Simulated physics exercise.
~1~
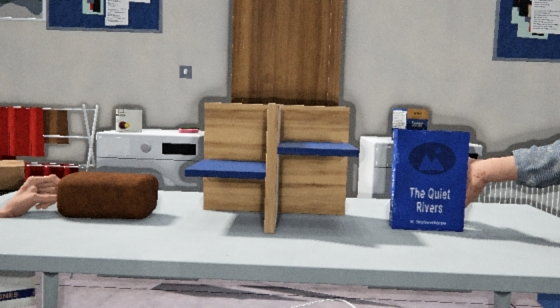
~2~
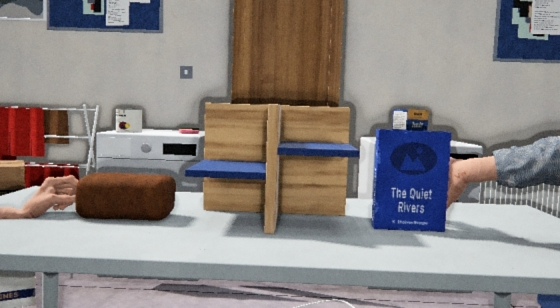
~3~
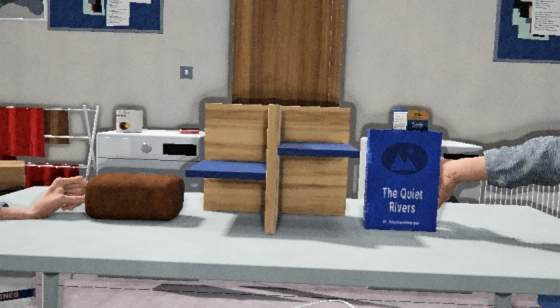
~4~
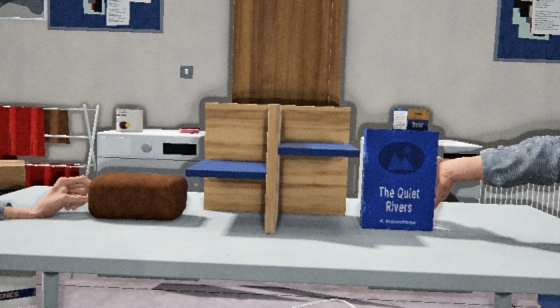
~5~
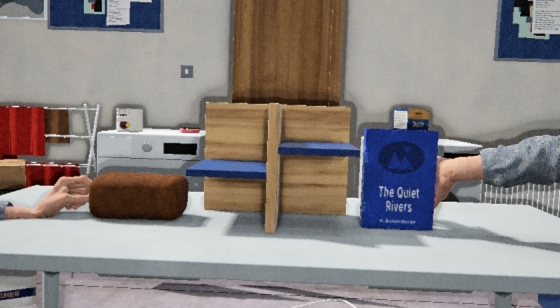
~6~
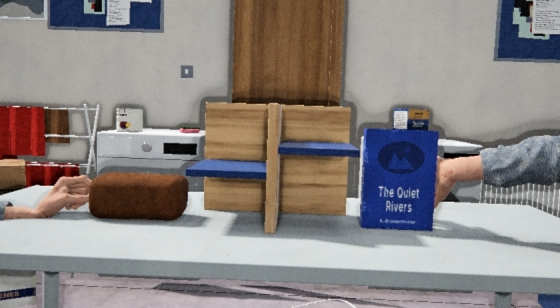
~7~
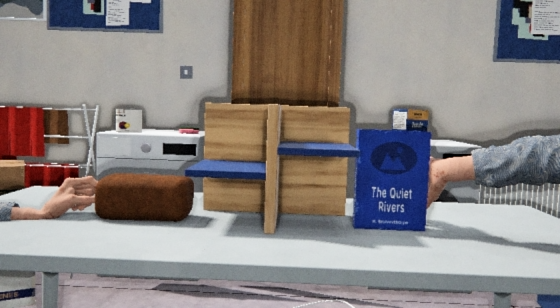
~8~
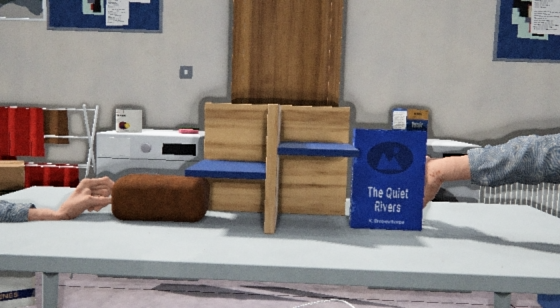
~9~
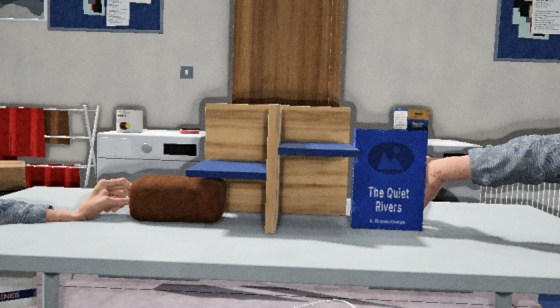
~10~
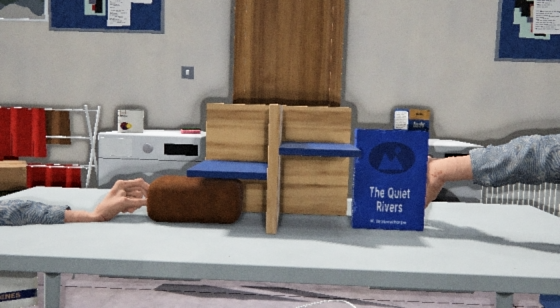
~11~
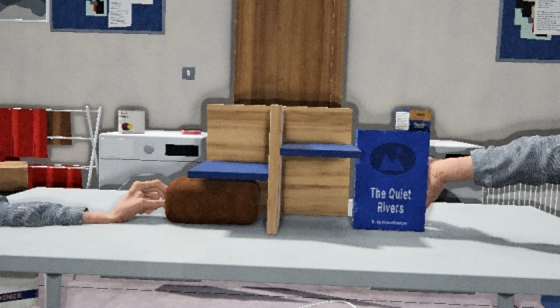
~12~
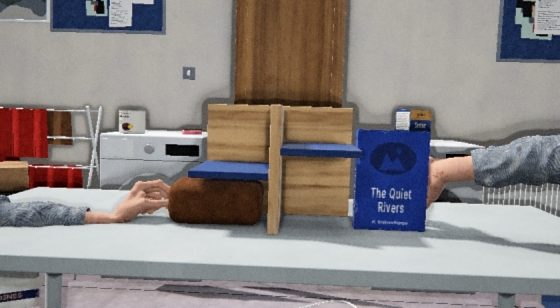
Two hands slide a brown loaf under a low shelf and a blue book against another.
